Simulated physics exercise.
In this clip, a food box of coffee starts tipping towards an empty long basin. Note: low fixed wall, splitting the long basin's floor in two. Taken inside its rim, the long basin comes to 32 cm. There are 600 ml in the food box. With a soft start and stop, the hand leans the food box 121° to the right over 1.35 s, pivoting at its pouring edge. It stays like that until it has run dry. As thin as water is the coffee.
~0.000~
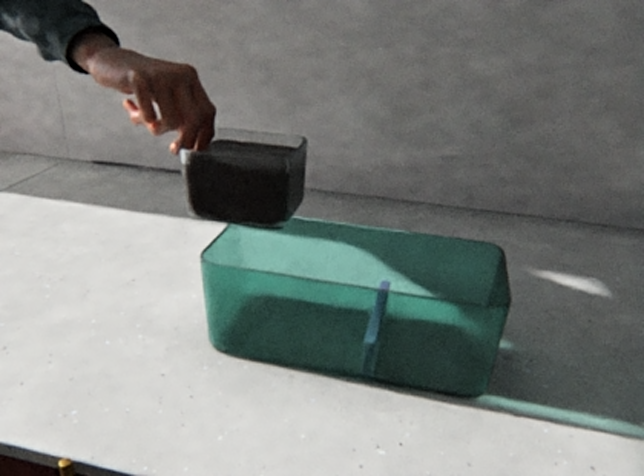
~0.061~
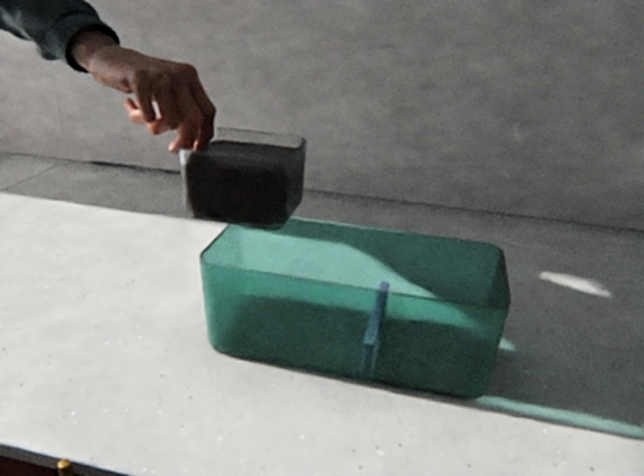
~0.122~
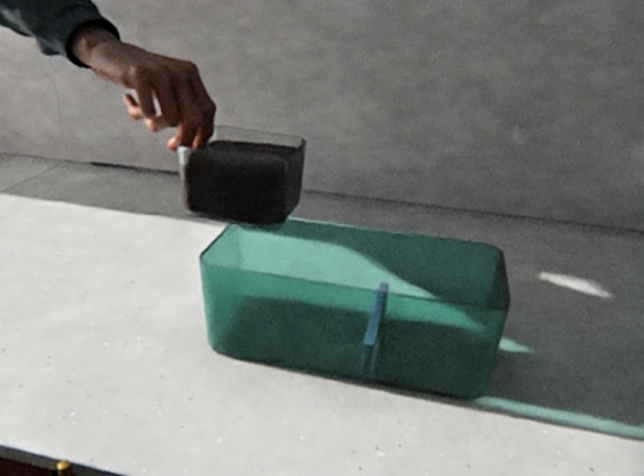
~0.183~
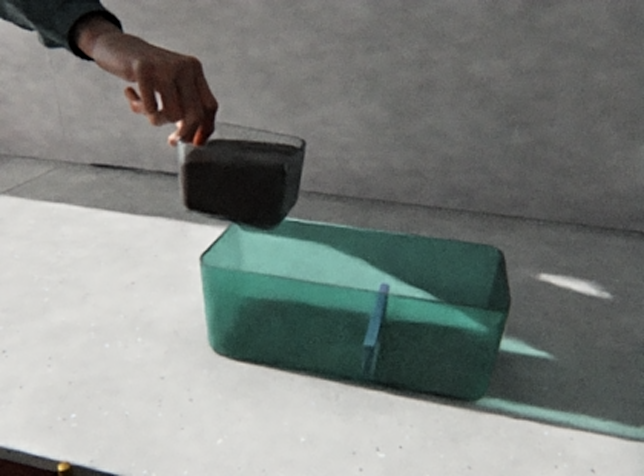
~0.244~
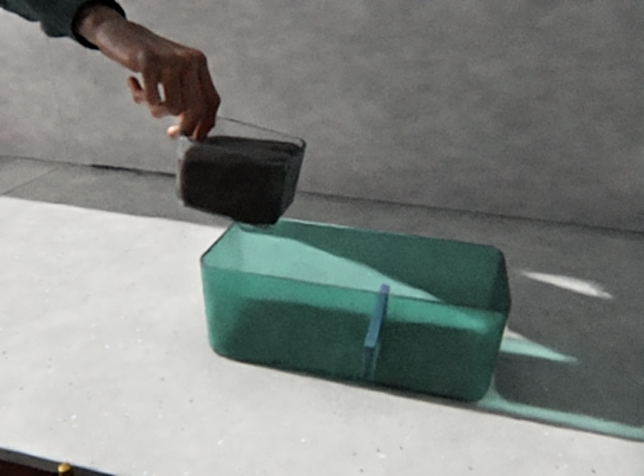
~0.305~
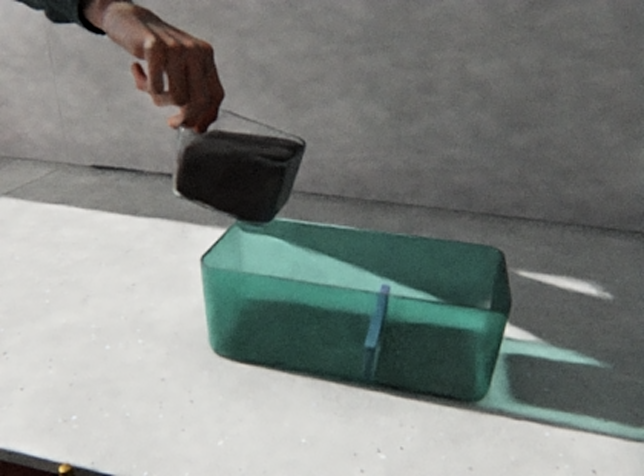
At first, a hand holds a small clear box of dark liquid nearly level above a long, empty green basin with a low blue divider on its floor. Then the hand gradually leans the box to the right, its left side rising as the liquid shifts toward the right rim.
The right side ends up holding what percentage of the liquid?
About 52 in every hundred parts.
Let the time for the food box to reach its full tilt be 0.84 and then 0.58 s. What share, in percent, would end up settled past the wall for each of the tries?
In turn about 60 and 55 per cent.
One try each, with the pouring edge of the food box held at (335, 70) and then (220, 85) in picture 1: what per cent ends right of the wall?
The first try gives around 90 percent, the second around 10 percent.
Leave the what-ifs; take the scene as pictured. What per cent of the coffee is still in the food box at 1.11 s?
About 5 per cent.
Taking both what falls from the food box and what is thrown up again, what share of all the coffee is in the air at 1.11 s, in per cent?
Around 10 per cent of the liquid is in flight.
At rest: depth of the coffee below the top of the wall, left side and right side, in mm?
On the left it's about 34 mm; on the right, about 26 mm.
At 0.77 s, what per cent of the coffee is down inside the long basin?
At that time the basin holds about 20 per cent of the liquid.
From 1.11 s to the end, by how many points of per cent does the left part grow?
Difference: Approx. 14 %.
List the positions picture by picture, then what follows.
In the first picture, it leans 0°; its right rim is at (298, 151); the coffee meets the walls at (200, 148) and (297, 158); the long basin's rim runs from (221, 234) to (506, 276); the wall's top is at (379, 309).
In the second picture, it leans 1°; its right rim is at (297, 151); the coffee meets the walls at (199, 148) and (297, 159).
In the third picture, it leans 2°; its right rim is at (297, 152); the coffee meets the walls at (199, 148) and (296, 158).
In the fourth picture, it leans 5°; its right rim is at (297, 154); the coffee meets the walls at (198, 146) and (296, 156).
In the fifth picture, it leans 9°; its right rim is at (297, 154); the coffee meets the walls at (197, 144) and (296, 154).
In the sixth picture, it leans 15°; its right rim is at (297, 155); the coffee meets the walls at (196, 138) and (297, 151).
Then, 0.77 s in, the tilt is 73° and 49 per cent is still to pour, 19 is left of the wall and 0 right of it.
Then, 1.11 s in, the tilt is 112° and 5 per cent is still to pour, 32 is left of the wall and 52 right of it.
Then, 1.46 s in, the tilt is 121° and 0 per cent is still to pour, 47 is left of the wall and 52 right of it.
Then, 1.85 s in, the tilt is 121° and 0 per cent is still to pour, 47 is left of the wall and 52 right of it.
Finally, 47 per cent lies left of the wall, 52 right of it and 1 outside.
